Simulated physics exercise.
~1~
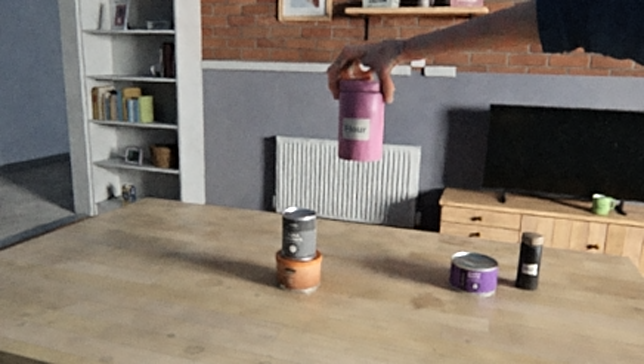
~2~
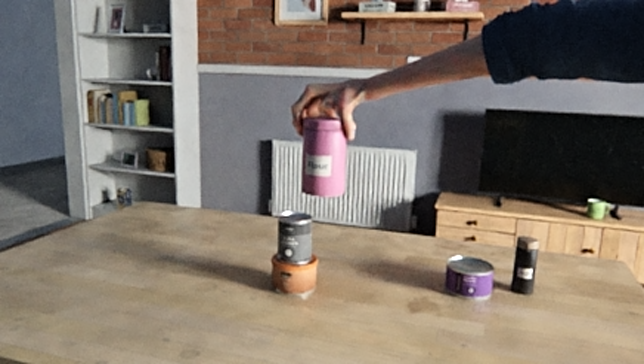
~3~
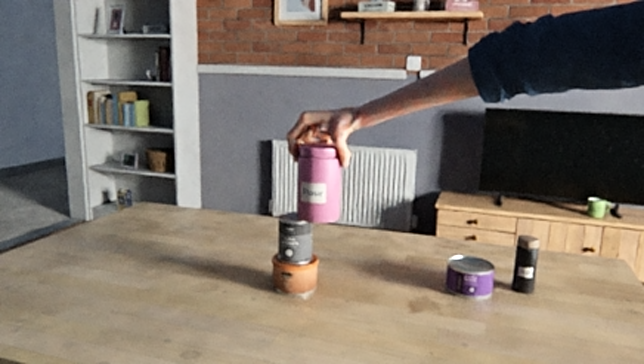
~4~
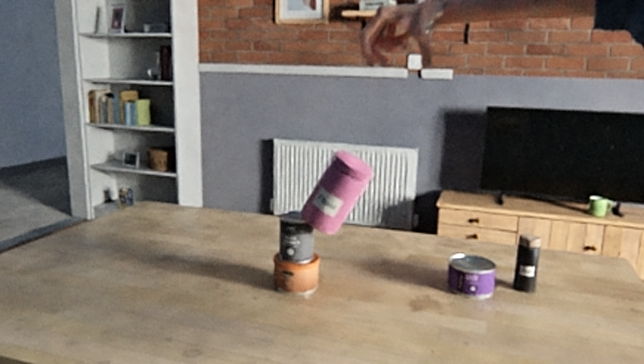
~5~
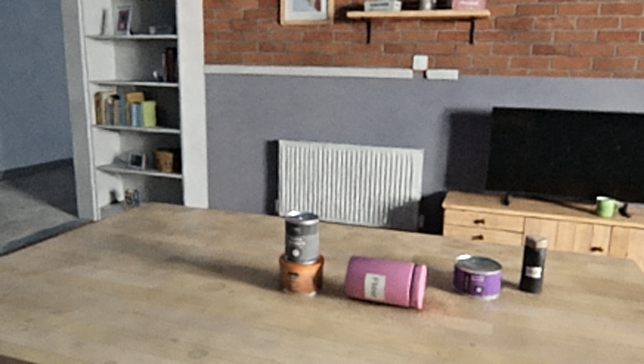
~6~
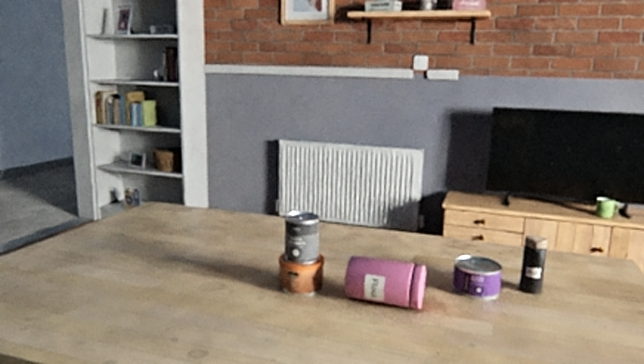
The clip opens on a wooden table where a grey tin sits on an orange tub, with a purple tub and a black shaker standing to the right. A hand reaching in from the right holds a pink jar upright above them. It carries the jar left and lowers it onto the grey tin. The hand then lets go and draws back, and the jar leans over to the right. It falls off the stack and ends lying on its side between the stack and the purple tub, while the other four items stay standing in place.
